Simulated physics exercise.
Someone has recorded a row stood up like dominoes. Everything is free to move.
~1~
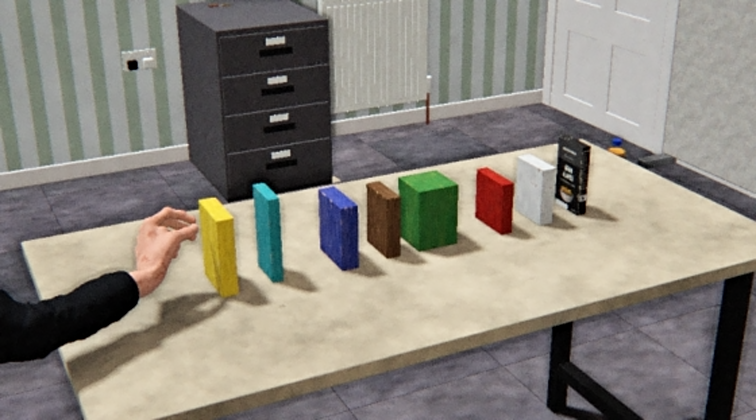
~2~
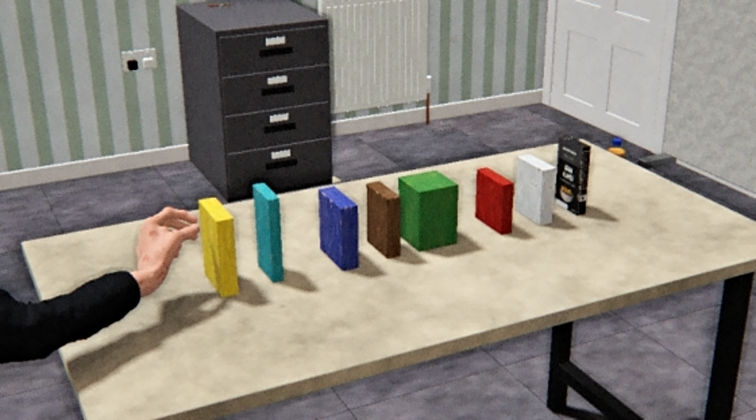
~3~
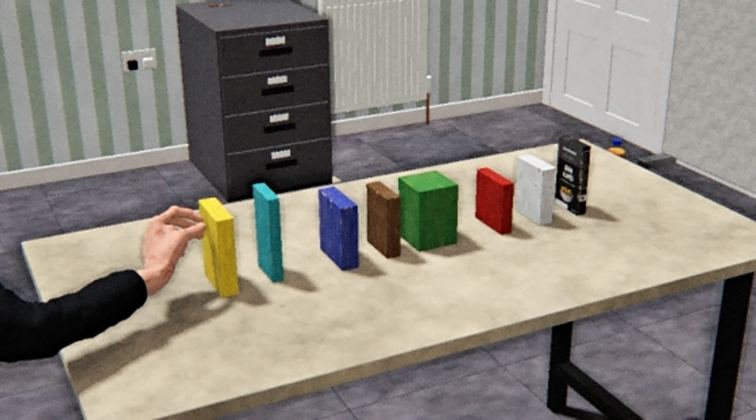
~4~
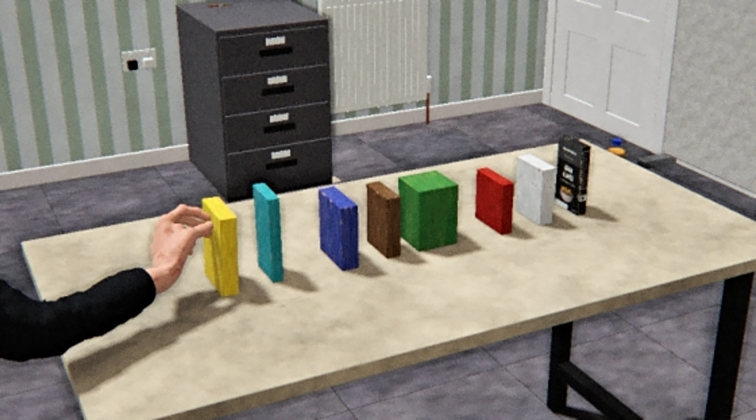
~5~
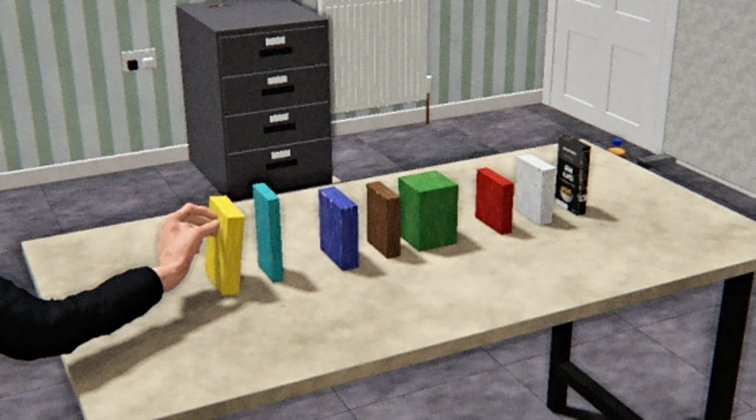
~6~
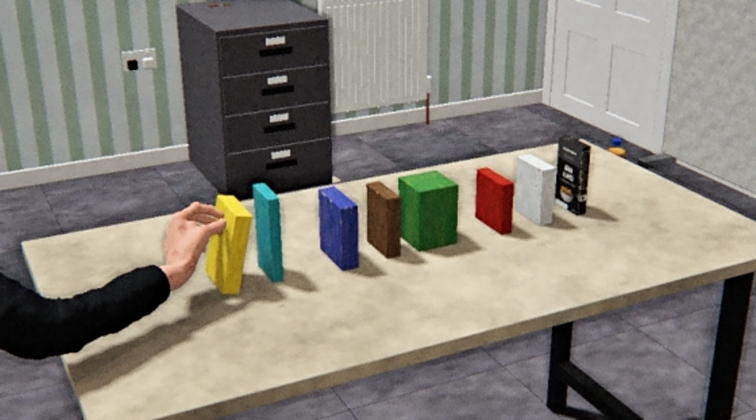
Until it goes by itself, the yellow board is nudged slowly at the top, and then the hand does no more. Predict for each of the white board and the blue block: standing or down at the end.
Result: The white board remains up. The blue block goes over.
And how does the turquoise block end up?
Result for the turquoise block: Down.
Then, 0.30 s past the last view, yellow board 47° over; turquoise block rocked 24° from its first pose.
Then, 0.40 s past the last view, yellow board 66° over; blue block rocked 14° from its first pose near (346, 225); turquoise block rocked 53° from its first pose.
Then, 0.50 s past the last view, yellow board 74° over; blue block rocked 45° from its first pose near (364, 226); turquoise block rocked 70° from its first pose; brown board rocked 18° from its first pose.
Then, 0.60 s past the last view, yellow board 75° over; blue block rocked 53° from its first pose near (368, 228); turquoise block rocked 73° from its first pose; brown board rocked 16° from its first pose.
Finally, down or leaning hard on the table, turquoise block and blue block; left askew, brown board; the other 3 still in place. Final places as the last picture's camera would see them, white board near (535, 190), blue block near (369, 228).
